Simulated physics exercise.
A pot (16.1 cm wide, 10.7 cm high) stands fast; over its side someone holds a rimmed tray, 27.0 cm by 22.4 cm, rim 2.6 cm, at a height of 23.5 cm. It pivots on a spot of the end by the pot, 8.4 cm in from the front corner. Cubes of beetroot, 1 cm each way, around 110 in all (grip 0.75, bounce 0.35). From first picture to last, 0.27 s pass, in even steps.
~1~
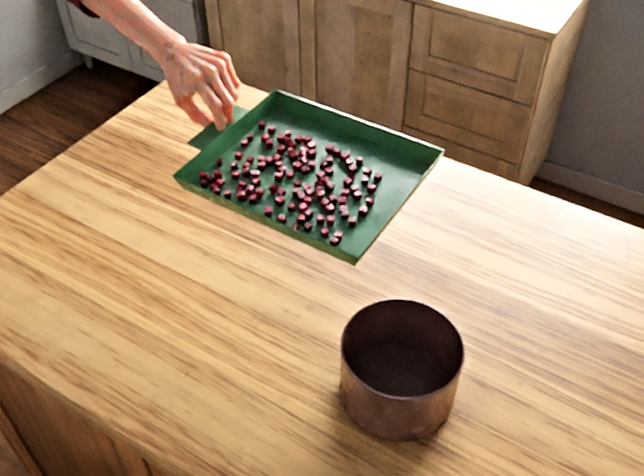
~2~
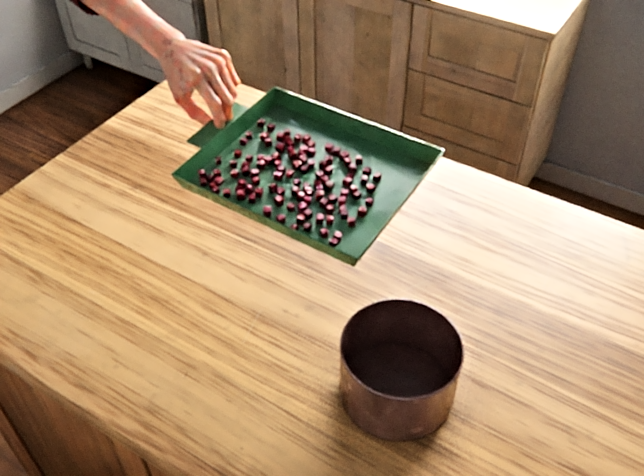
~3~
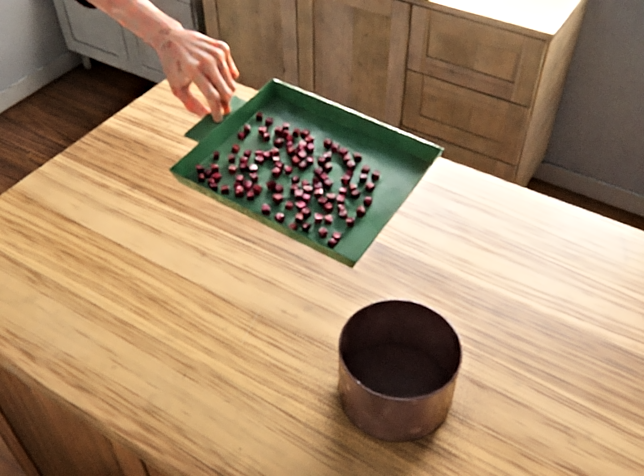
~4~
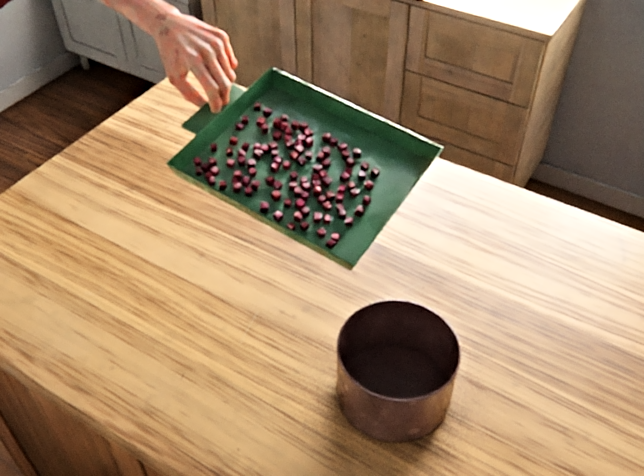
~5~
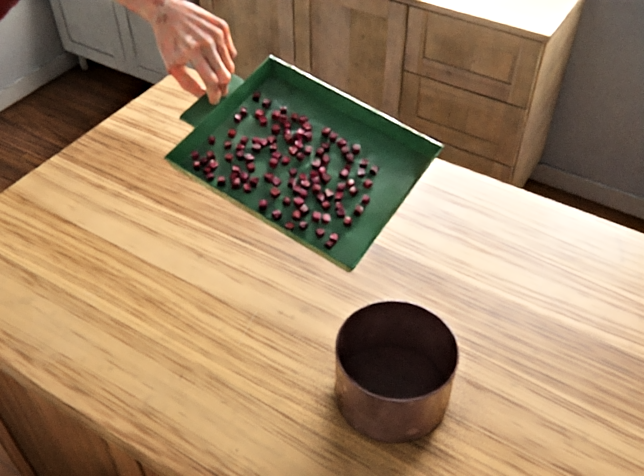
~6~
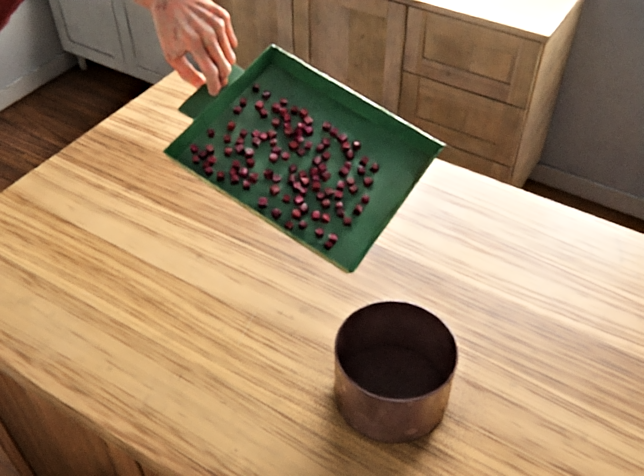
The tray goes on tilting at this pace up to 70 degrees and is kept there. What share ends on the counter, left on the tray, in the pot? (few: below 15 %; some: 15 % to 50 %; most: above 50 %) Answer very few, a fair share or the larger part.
On the counter: Very few; left on the tray: A fair share; in the pot: The larger part.
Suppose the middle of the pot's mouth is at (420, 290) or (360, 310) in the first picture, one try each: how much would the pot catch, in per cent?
About 0 and 35 per cent.
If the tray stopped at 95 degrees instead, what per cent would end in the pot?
It would be near 90 per cent.
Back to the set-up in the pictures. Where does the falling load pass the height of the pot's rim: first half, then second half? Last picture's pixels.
First near (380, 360), later near (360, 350).
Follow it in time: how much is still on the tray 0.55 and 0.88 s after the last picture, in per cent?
In turn: 95, 40.
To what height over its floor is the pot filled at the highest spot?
Roughly 2.0 cm.
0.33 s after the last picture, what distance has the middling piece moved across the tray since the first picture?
Roughly 3 cm.
Then, 0.33 s after the last picture, tilt 43 degrees; the tray holds 100 %, the pot 0 %.
Then, 0.55 s after the last picture, tilt 61 degrees; the tray holds 95 %, the pot 0 %.
Then, 0.88 s after the last picture, tilt 70 degrees; the tray holds 40 %, the pot 45 %.
In the end, counter 5 %, tray 35 %, pot 60 %.
